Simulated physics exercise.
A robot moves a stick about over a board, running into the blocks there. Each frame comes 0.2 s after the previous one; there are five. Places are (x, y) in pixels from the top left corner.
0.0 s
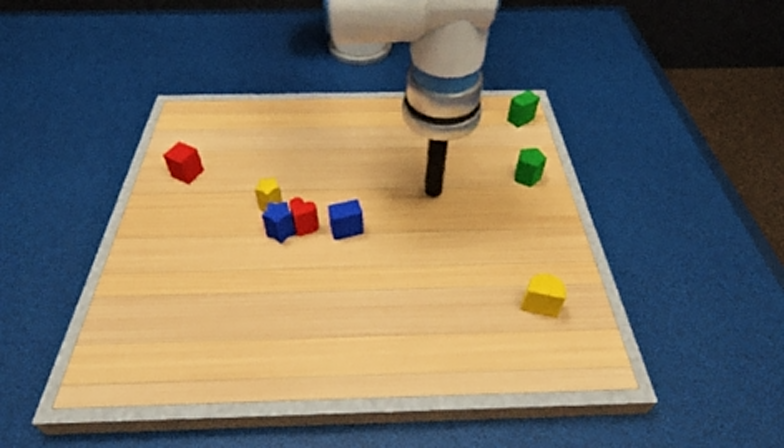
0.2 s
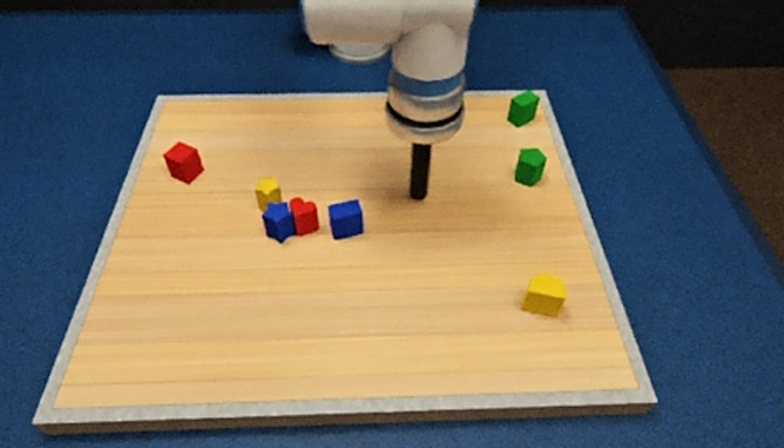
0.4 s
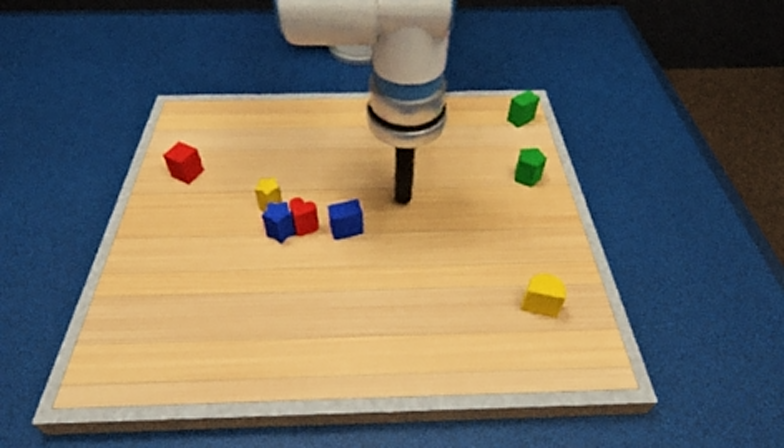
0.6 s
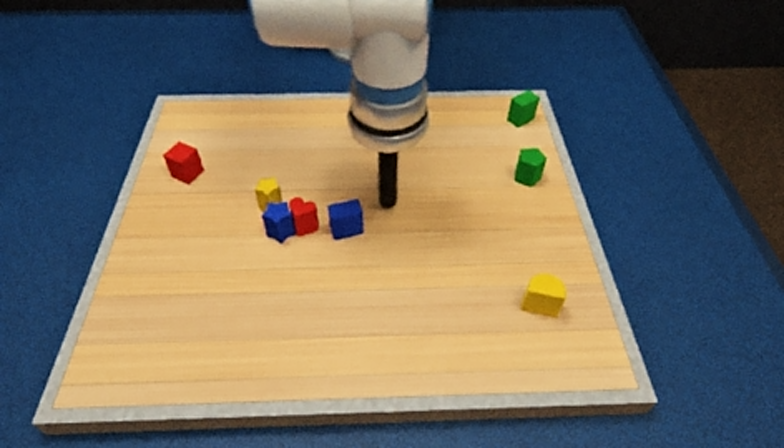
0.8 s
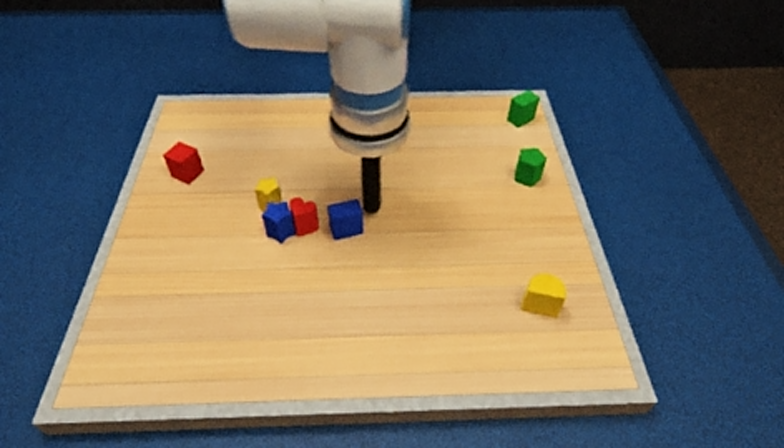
On a wooden board, a robot arm moves its black stick left toward a blue block.
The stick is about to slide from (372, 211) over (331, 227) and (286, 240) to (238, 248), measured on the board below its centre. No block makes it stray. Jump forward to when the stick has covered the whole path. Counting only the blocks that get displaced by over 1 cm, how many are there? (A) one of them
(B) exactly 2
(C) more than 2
C (more than 2)
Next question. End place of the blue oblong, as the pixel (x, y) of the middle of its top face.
Located at (318, 231).
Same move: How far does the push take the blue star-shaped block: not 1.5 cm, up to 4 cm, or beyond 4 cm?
The answer here is over 4 cm.
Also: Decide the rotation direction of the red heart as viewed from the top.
Clockwise, from overhead.
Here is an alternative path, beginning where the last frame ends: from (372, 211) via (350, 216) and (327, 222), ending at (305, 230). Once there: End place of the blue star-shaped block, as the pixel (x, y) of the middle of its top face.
It will end up at (253, 214).
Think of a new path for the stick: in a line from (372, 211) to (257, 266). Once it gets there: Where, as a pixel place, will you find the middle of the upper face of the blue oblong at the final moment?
The point I'd pick in the picture is (313, 241).
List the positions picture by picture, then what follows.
The first frame shows tip of the stick at (433, 192), middles of tops, yellow star-shaped block at (267, 185), blue star-shaped block at (277, 211), red heart at (301, 206), blue oblong at (345, 208).
The second frame shows stick at (418, 195), nothing pushed.
The third frame shows stick at (403, 198), nothing pushed.
The fourth frame shows stick at (388, 202), nothing pushed.
The fifth frame shows stick at (372, 207), yellow star-shaped block at (267, 185), blue star-shaped block at (277, 211), red heart at (301, 206), blue oblong at (345, 208).
The first path, step by step. One third of the way, stick at (330, 223); blue oblong at (323, 227), turned 55° anticlockwise.
Two thirds of the way, stick at (285, 236); blue star-shaped block at (236, 209), turned 30° clockwise; red heart at (258, 212), turned 25° clockwise; blue oblong at (318, 231), turned 85° anticlockwise.
At the end, stick at (237, 244); yellow star-shaped block unmoved; blue star-shaped block at (211, 198), turned 80° clockwise; red heart at (219, 213), turned 75° clockwise; blue oblong at (318, 231), turned 85° anticlockwise.
